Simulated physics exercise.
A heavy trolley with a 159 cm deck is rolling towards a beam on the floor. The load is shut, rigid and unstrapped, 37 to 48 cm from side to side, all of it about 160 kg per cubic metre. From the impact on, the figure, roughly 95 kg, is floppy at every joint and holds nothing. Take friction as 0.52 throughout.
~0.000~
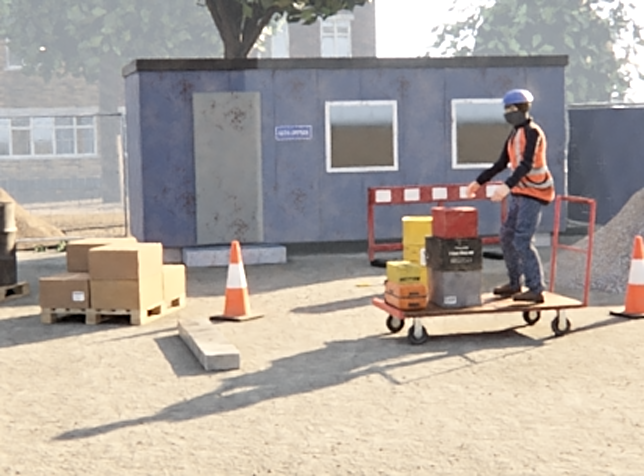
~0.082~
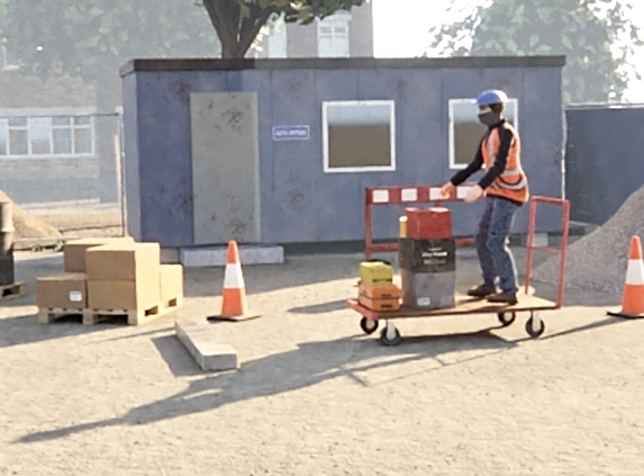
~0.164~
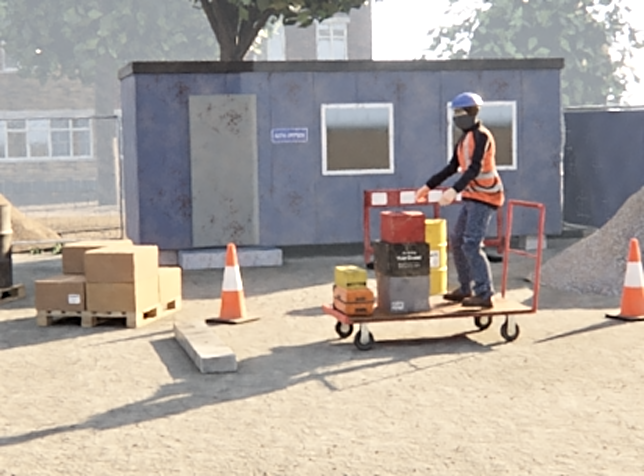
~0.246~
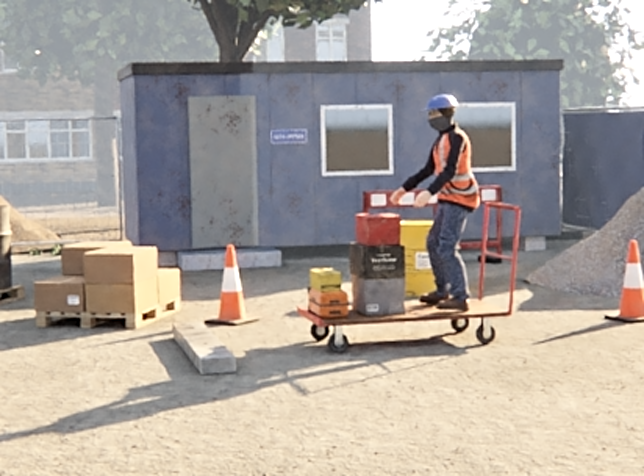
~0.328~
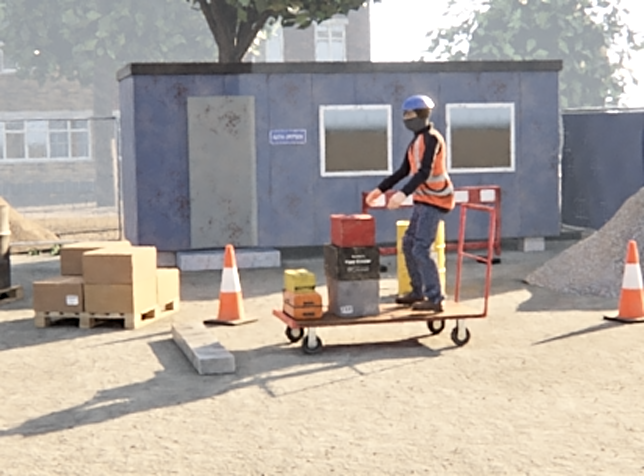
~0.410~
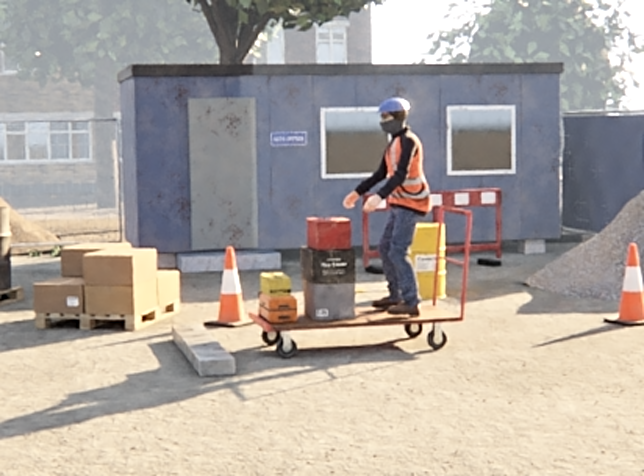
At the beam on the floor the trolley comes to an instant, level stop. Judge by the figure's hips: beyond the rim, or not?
The figure's hips go over the front rim at this speed.
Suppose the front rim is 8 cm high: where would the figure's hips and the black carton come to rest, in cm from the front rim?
In that case hips 10 past, black 70 past.
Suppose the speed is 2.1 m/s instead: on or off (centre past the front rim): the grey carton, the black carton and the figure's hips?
In that case grey on, black off, hips on.
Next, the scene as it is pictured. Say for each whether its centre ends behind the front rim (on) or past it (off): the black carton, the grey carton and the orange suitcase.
Black off, grey on, orange on.
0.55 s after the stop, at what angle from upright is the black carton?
Roughly 60° from upright.
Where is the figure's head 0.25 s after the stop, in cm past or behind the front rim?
About 50 cm behind the rim.
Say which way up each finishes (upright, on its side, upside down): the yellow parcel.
At rest: Yellow on its side.
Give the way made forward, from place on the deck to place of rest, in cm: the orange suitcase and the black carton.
Forward: Orange 0, black 130.
The wheels strike at 0.58 s.
After 0.83 s the figure's hips are 76 cm behind the rim, near (296, 224) in the last picture's view.
After 1.13 s the figure's hips are 35 cm behind the rim, near (247, 244) in the last picture's view.
After 1.58 s the figure's hips are 8 cm past the rim, near (194, 283) in the last picture's view.
When all is still (3.7 s), past the rim, yellow parcel, red carton, black carton and the figure's hips; behind it, orange suitcase and grey carton.
